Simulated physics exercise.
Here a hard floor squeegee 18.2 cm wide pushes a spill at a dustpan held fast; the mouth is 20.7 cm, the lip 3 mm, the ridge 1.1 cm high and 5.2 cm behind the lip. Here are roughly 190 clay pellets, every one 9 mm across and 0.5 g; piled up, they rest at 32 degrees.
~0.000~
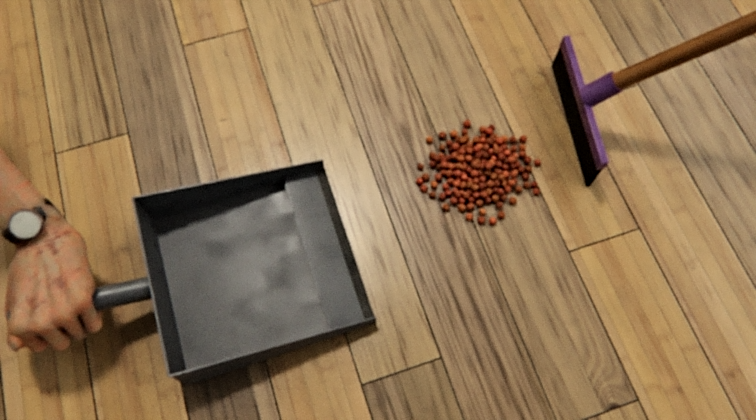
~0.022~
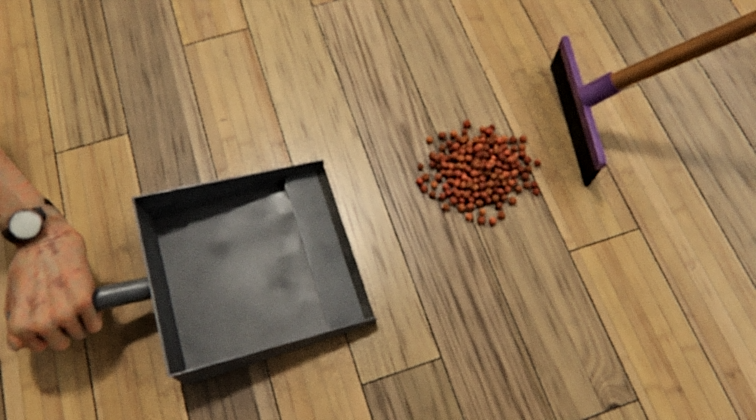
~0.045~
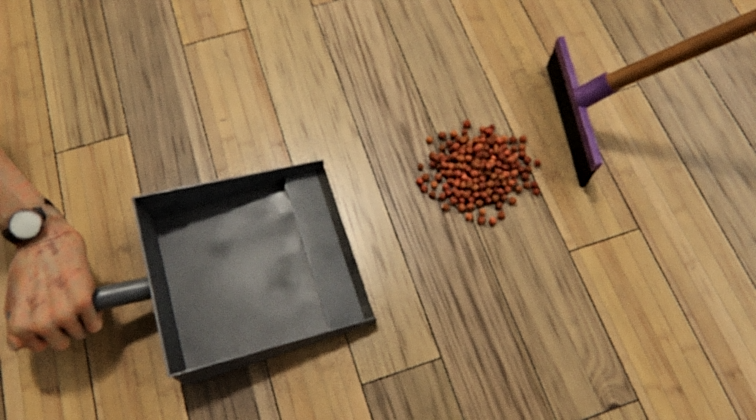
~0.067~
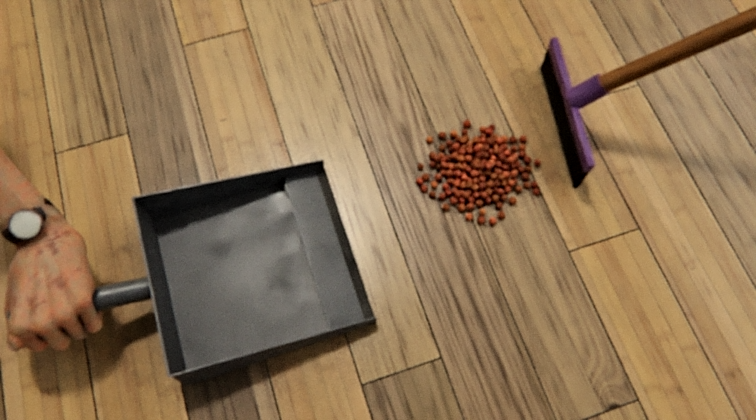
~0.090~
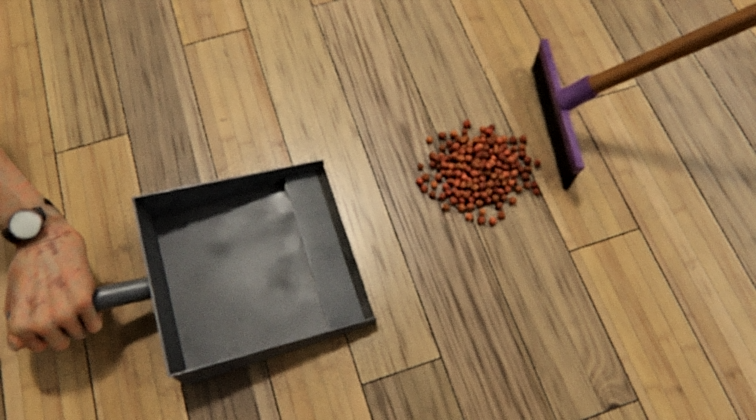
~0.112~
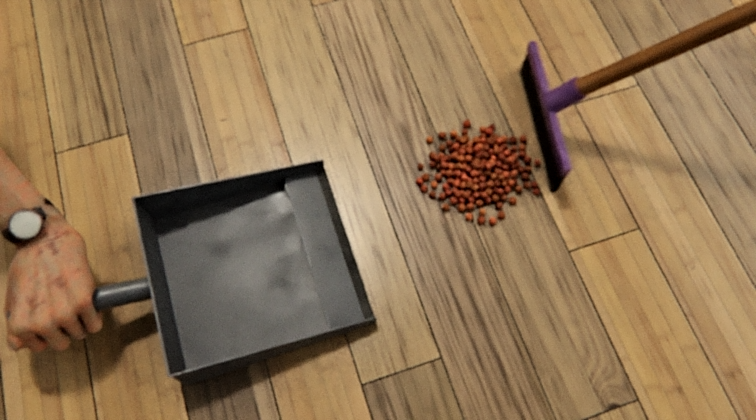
At first, a hand wearing a watch holds a gray dustpan on a wooden floor, with a pile of reddish pellets to its right and a purple squeegee farther right. The squeegee then slides a short way left, closing in on the pile's right edge, while pellets and dustpan stay still.
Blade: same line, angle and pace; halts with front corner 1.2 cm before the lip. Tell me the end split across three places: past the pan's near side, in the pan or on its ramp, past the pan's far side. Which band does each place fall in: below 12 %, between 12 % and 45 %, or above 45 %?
Past the pan's near side: A slim portion. In the pan or on its ramp: A middling portion. Past the pan's far side: A middling portion.
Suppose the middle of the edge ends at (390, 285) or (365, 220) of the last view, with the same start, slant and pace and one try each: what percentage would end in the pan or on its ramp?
Close to 15 and 40 in a hundred, in that order.
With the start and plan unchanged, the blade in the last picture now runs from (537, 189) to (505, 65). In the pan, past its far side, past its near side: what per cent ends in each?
Per cent by place - pan 50, far side 25, near side 5.
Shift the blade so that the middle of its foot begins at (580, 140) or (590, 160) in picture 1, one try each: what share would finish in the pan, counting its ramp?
The two tries give some 40 % and some 40 %.
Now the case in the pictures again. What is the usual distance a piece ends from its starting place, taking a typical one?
I'd put it near 22 cm.
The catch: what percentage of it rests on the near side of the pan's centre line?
I'd put it at around 10 per cent.
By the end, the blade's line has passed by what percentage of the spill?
Roughly 20 percent of it.
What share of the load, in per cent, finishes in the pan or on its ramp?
Roughly 35 in a hundred come to rest there.
After 0.29 s, middle of the blade 15 cm from the lip; 0 % over the lip, far side 15 %, near side 0 %.
After 0.41 s, middle of the blade 7 cm from the lip; 0 % over the lip, far side 25 %, near side 0 %.
After 0.66 s, middle of the blade 3 cm from the lip; 40 % over the lip, far side 30 %, near side 0 %.
By 1.4 s all is still; near side 0 %, pan 35 %, far side 30 %, in front of the lip or behind the blade 35 %.
